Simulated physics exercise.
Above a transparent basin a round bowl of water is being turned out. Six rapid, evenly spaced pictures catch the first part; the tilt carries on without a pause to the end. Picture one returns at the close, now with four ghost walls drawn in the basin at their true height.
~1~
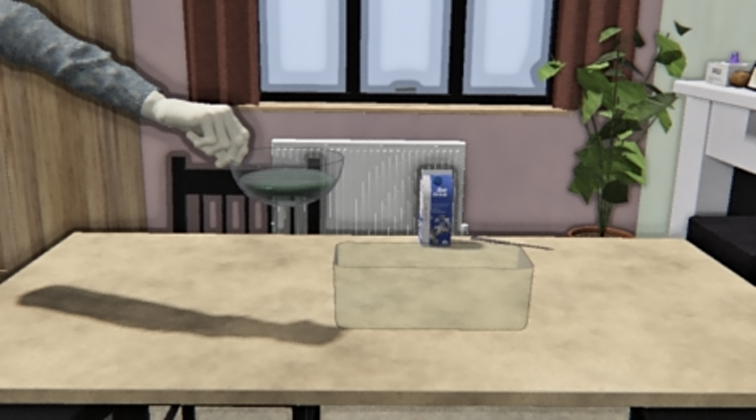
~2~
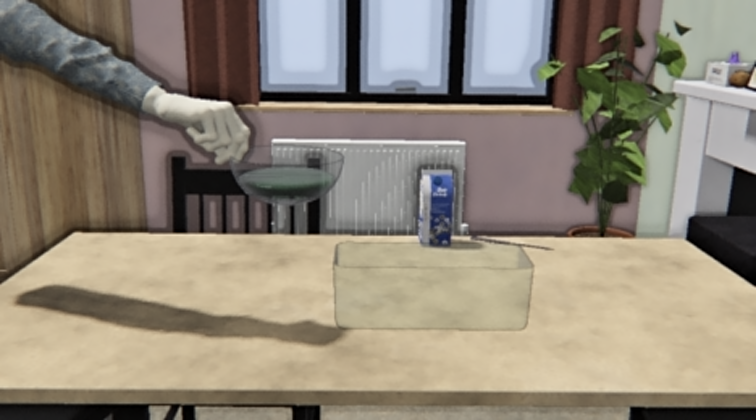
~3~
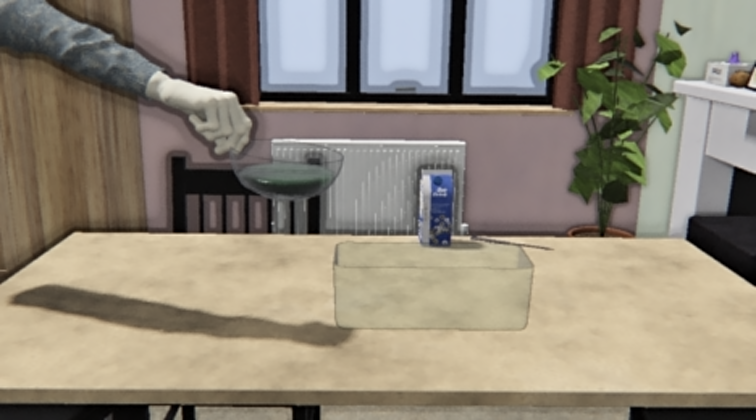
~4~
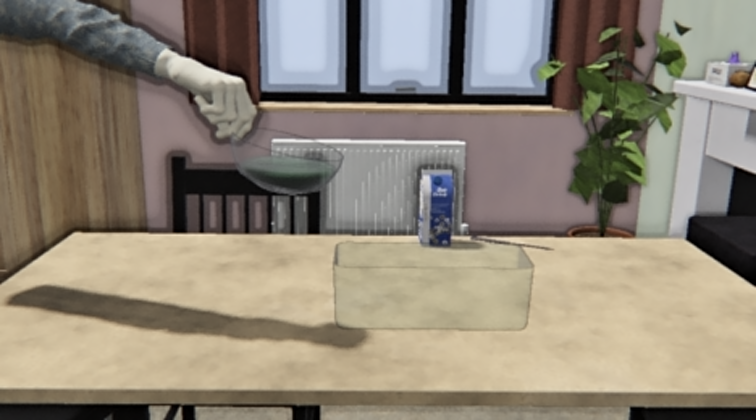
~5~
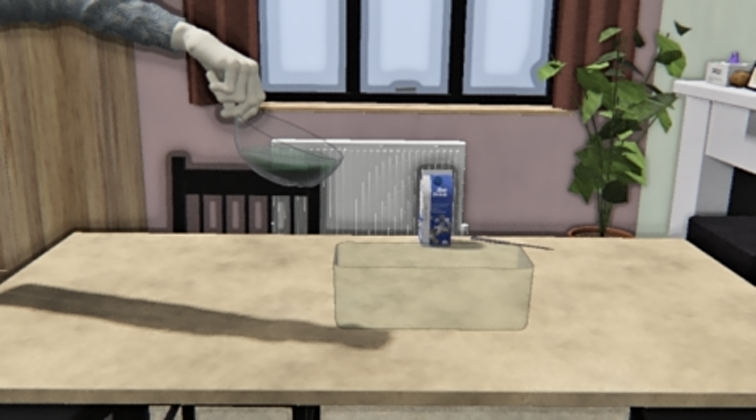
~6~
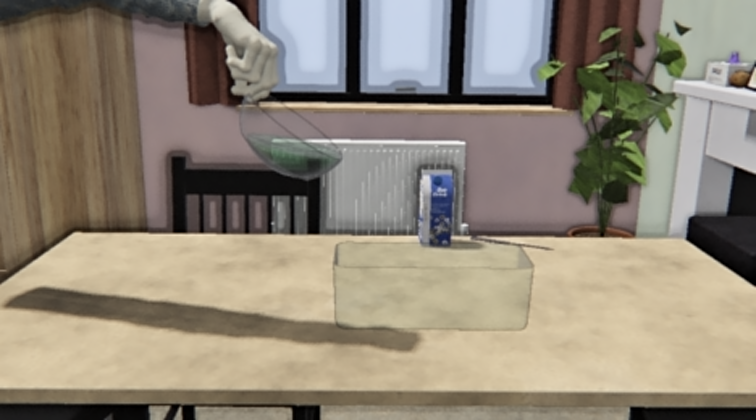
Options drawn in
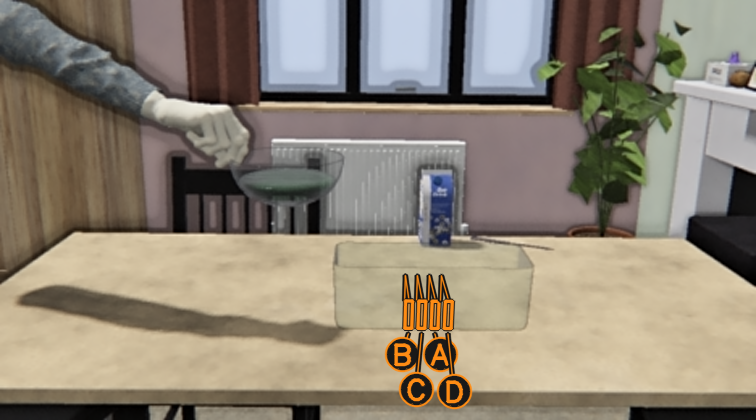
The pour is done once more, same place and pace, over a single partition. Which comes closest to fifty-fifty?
Best: C.
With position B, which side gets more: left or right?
The right side.
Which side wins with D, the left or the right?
More ends on the left.
In orange, A at (434, 333); B at (408, 333); C at (421, 333); D at (447, 333).
With A, about 72 % ends left of the wall and 16 % right of it; 12 % is lost outside.
With B, about 25 % ends left of the wall and 71 % right of it; 4 % is lost outside.
With C, about 46 % ends left of the wall and 48 % right of it; 5 % is lost outside.
With D, about 82 % ends left of the wall and 9 % right of it; 9 % is lost outside.
